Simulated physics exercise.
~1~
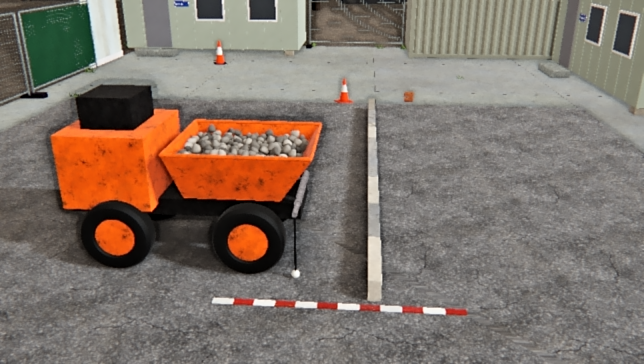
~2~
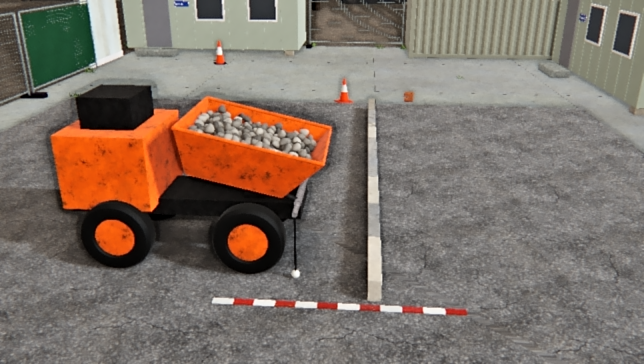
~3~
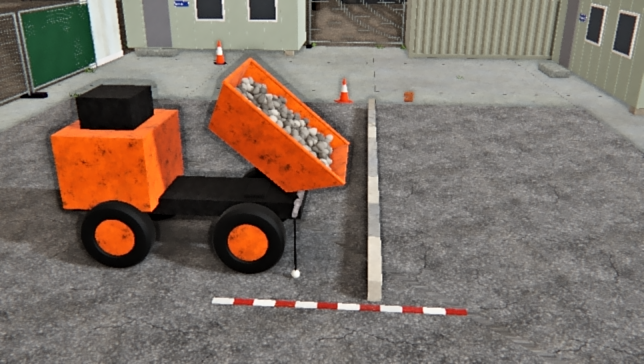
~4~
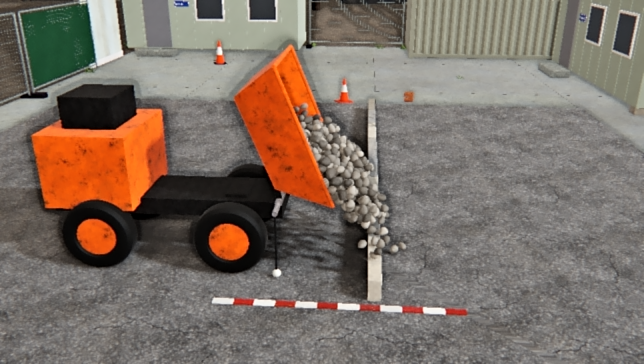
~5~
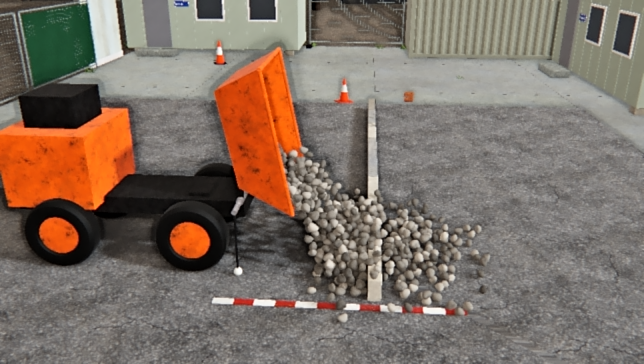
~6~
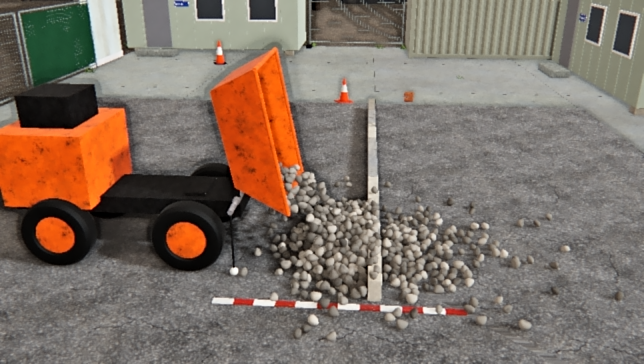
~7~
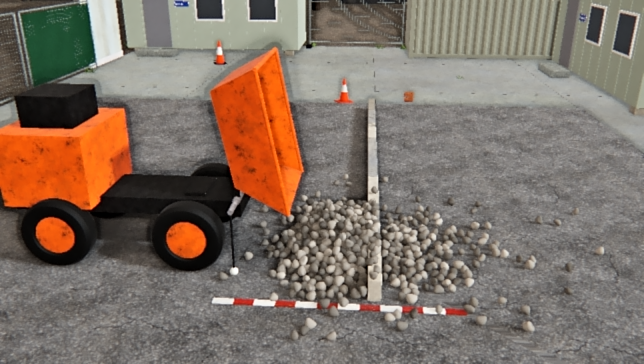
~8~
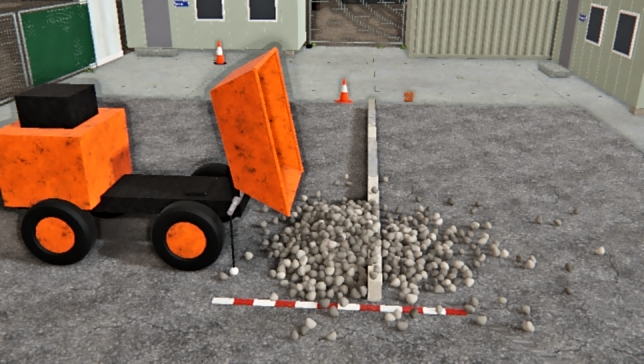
In a gravel yard with low buildings, a fence and traffic cones behind, an orange dumper stands at the left, its skip full of rounded grey stones, facing a low kerb. The skip begins to tilt to the right, its load holding together as the floor steepens. Then the stones pour out toward the kerb while the machine draws back to the left. They pile up against the kerb and spill over it, some scattering past the red and white strip. The last few slide out, leaving the skip steeply raised and empty, with most stones on the near side of the kerb and a smaller share beyond.
